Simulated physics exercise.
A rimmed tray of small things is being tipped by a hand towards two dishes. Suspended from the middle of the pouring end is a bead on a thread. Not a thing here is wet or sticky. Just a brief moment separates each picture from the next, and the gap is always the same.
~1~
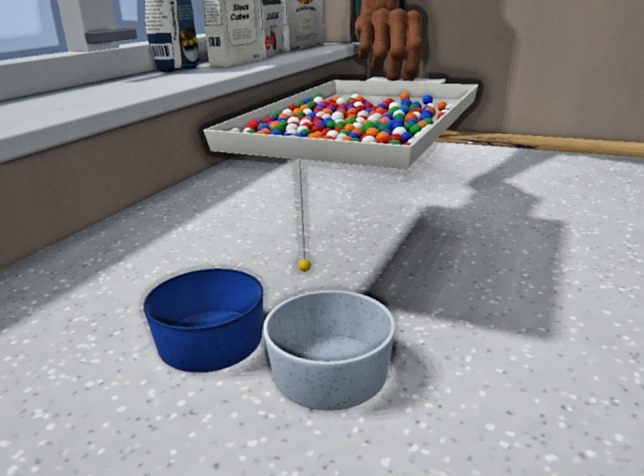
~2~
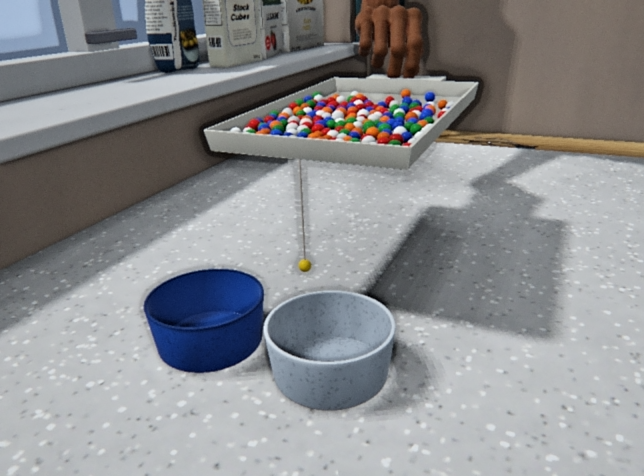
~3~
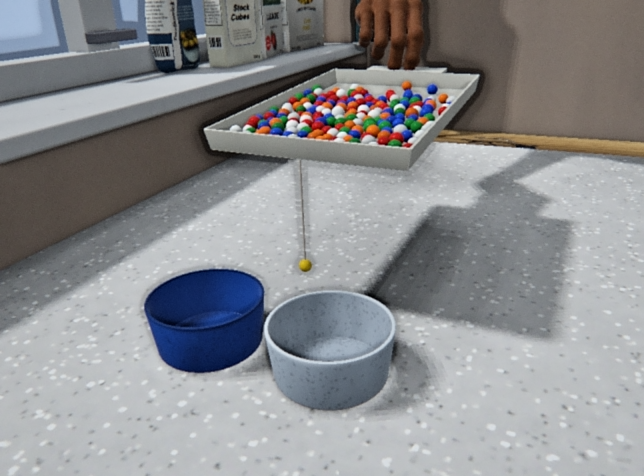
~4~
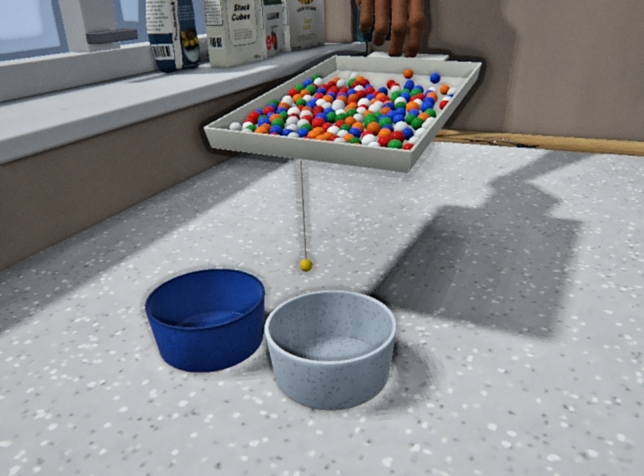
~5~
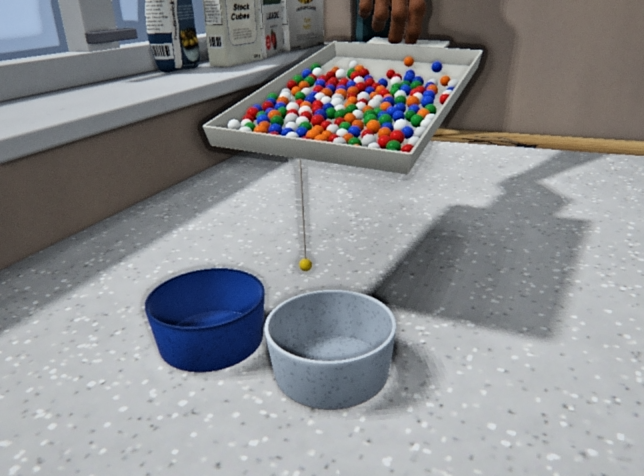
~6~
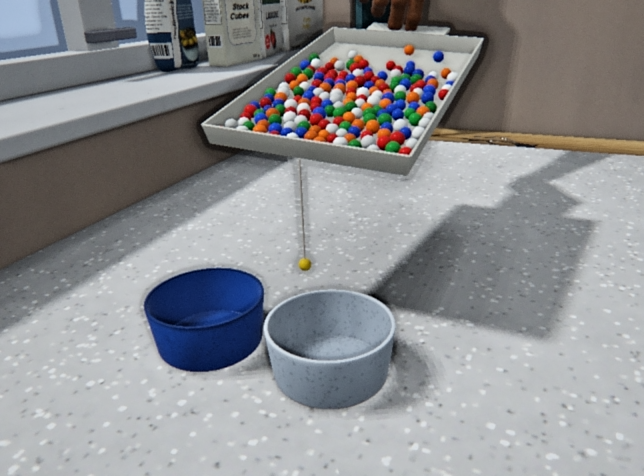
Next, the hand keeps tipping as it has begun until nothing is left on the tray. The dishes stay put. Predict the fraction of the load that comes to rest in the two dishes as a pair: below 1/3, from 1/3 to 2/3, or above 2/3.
In the end the dishes will hold a fair part, one to two thirds of the load.
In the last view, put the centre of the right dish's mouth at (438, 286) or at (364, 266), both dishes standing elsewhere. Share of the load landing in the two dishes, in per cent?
Trial 1: 0 percent; trial 2: 0 percent.
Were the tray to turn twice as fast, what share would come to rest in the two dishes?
It would be around 50 percent.
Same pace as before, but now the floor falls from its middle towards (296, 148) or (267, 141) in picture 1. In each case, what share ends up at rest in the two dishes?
In turn some 80 and 70 per cent.
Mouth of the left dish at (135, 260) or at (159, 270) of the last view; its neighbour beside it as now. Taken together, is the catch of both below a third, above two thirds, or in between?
For the first try it's below one third, and for the second it's less than a third.
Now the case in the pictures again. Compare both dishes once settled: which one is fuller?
It's the one on the right.
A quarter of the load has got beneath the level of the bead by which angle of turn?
That would be about 70 degrees from level.
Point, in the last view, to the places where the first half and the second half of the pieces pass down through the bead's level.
First near (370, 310), later near (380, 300).
Shortly afterwards, tray tipped steeply; all but a few on the tray; only a few in the right dish; only a few in the air.
Next, tray tipped right over; a little on the tray; near half in the right dish; only a few in the left dish; near a third outside both; a little in the air.
Some moments later, tray tipped past a quarter turn; near half in the right dish; only a few in the left dish; near half outside both.
In the end, tray tipped past a quarter turn; near half in the right dish; only a few in the left dish; near half outside both.
